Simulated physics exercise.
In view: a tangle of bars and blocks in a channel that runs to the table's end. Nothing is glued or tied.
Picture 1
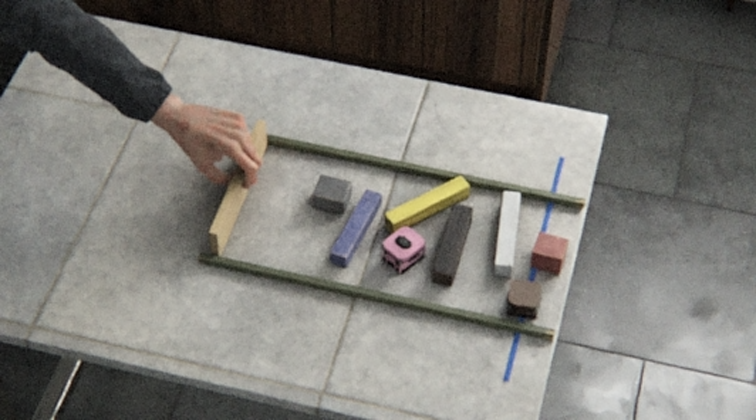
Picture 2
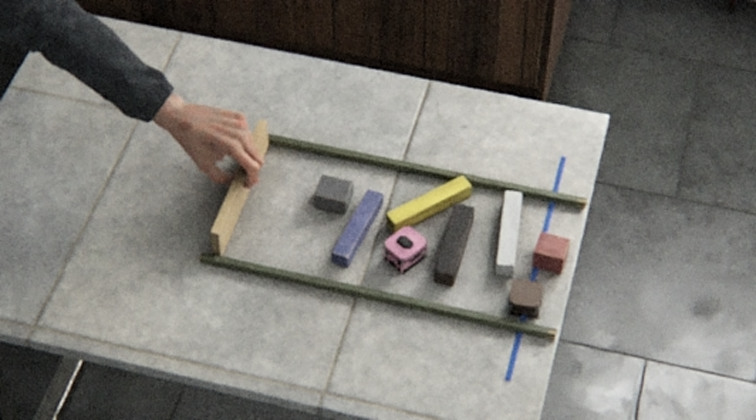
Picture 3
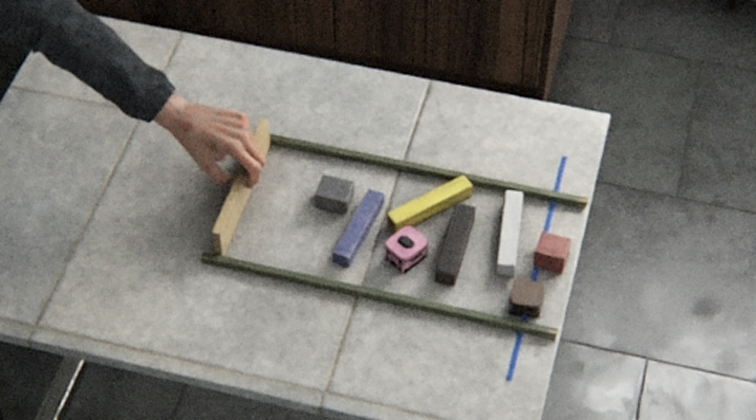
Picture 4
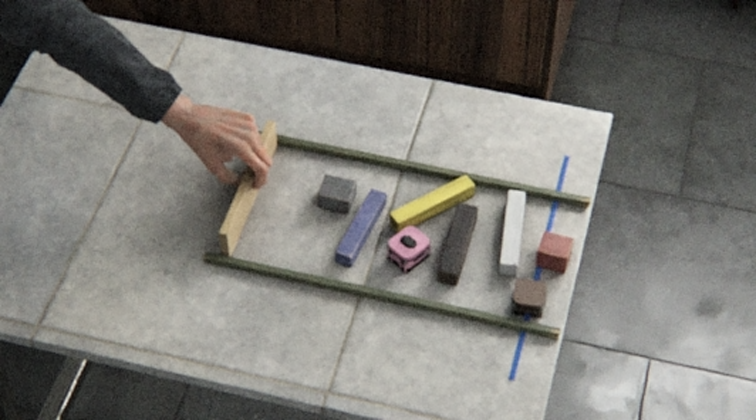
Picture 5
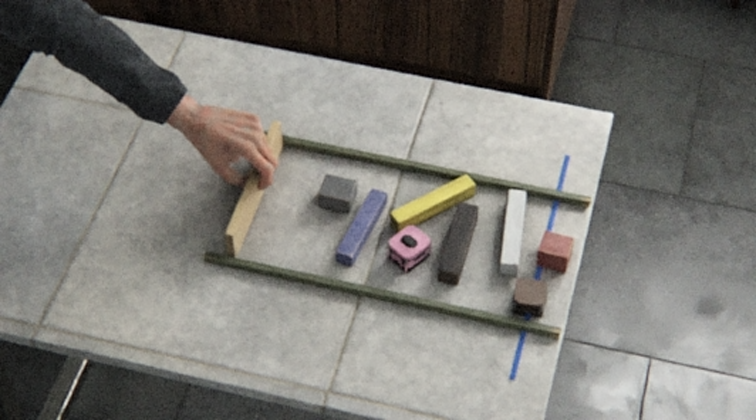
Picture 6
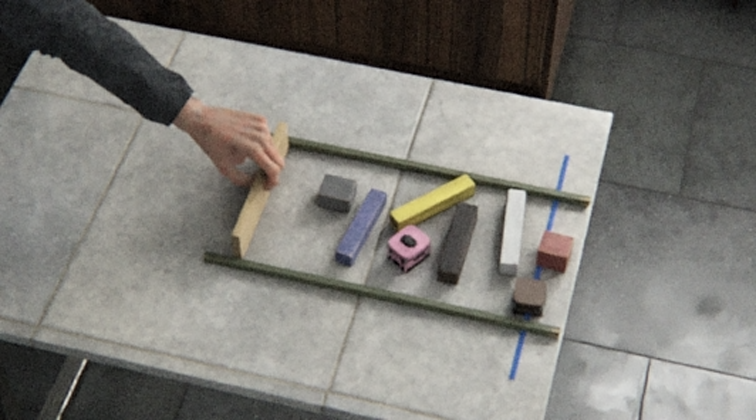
The clip opens on a hand holding a wooden board upright at the left of a railed channel on a tiled table, with coloured bars and blocks scattered ahead of it. The hand then slides the board slightly to the right, and the gap to the grey block narrows while the pieces keep their arrangement.
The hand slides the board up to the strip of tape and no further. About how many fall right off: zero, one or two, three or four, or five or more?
Outcome: The number that fall off is five or more.
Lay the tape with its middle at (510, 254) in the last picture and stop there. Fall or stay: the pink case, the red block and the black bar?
The pink case does not fall, the red block tumbles off, the black bar comes down.
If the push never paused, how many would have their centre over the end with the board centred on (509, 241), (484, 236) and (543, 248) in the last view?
It would be 4, 3 and 6.
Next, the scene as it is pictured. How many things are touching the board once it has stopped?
2 of them.
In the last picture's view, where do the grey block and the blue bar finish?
About (563, 239), and the other about (563, 284).
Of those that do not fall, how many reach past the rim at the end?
That would be 1.
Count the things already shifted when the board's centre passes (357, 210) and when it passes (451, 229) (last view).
4 and 8.
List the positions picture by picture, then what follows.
The first picture shows red block (550, 253); brown case (524, 300); white bar (507, 233); board (239, 187); tape (536, 263).
The second picture shows brown case (525, 299); blue bar (358, 228).
The third picture shows white bar (510, 233); black bar (455, 244).
The fourth picture shows red block (555, 252); grey block (337, 194).
The fifth picture shows brown case (530, 298); pink case (409, 249).
The sixth picture shows red block (555, 251); brown case (529, 298); white bar (513, 232); board (261, 190); tape (541, 261).
A little later, none off yet; red block at rest near (555, 251); brown case at rest near (529, 298); white bar at rest near (513, 232).
Next, none off yet; red block shifted a little near (571, 257); brown case moving near (536, 301); white bar shifted a little near (550, 243).
When it is over, the number that fall off is five or more; down, pink case, yellow stick, black bar, white bar, brown case and red block.
